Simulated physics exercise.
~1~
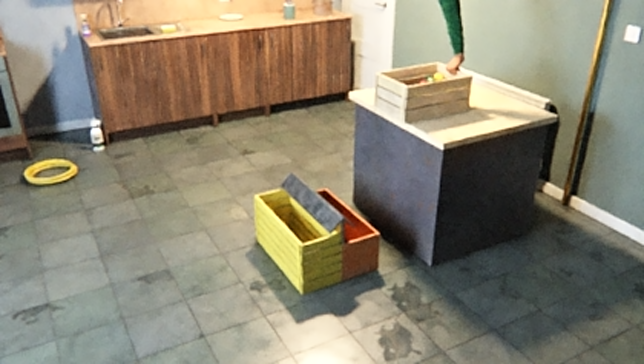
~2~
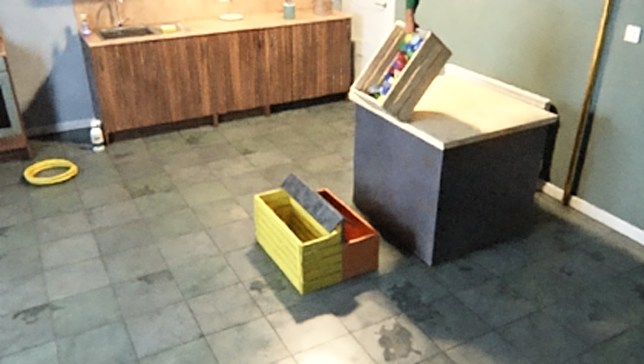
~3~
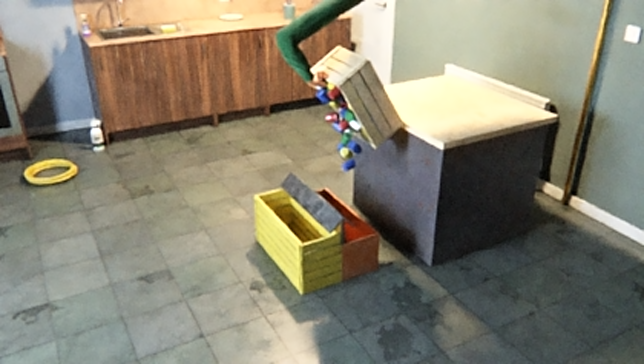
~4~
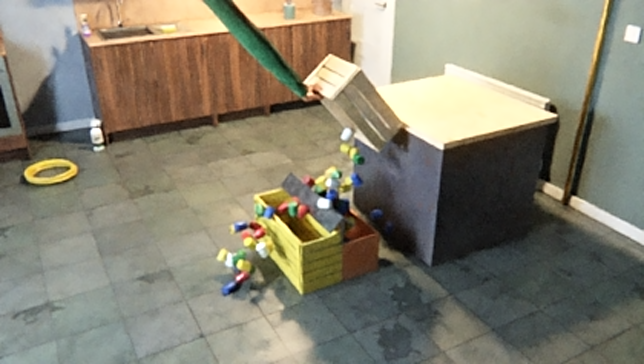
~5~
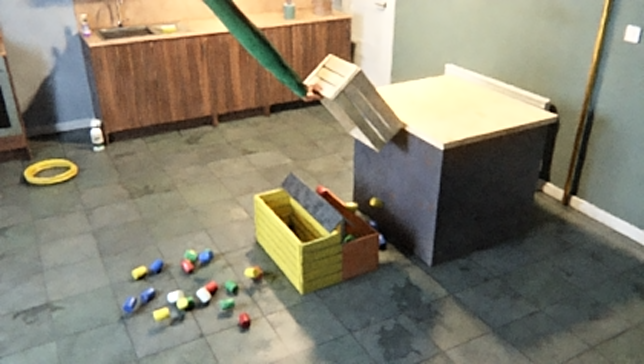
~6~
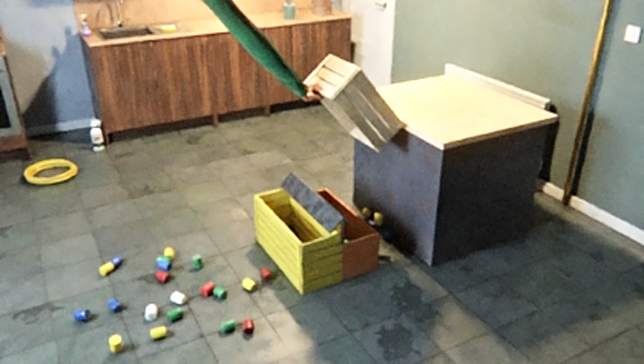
A wooden box full of small colourful jars sits on a dark, pale-topped bench at the right of a grey-tiled kitchen, seen from above. Below stand a yellow tub and, to its right, an orange trough, with a dark ridge between them; a yellow ring lies far left near wooden cabinets. A green-sleeved arm lifts and tilts the box, then swings it over the bench's left edge. The jars pour out, striking the containers and bouncing leftward. Many scatter and roll across the tiles left of the tub, while a few rest beside the bench, the box still hanging tipped.
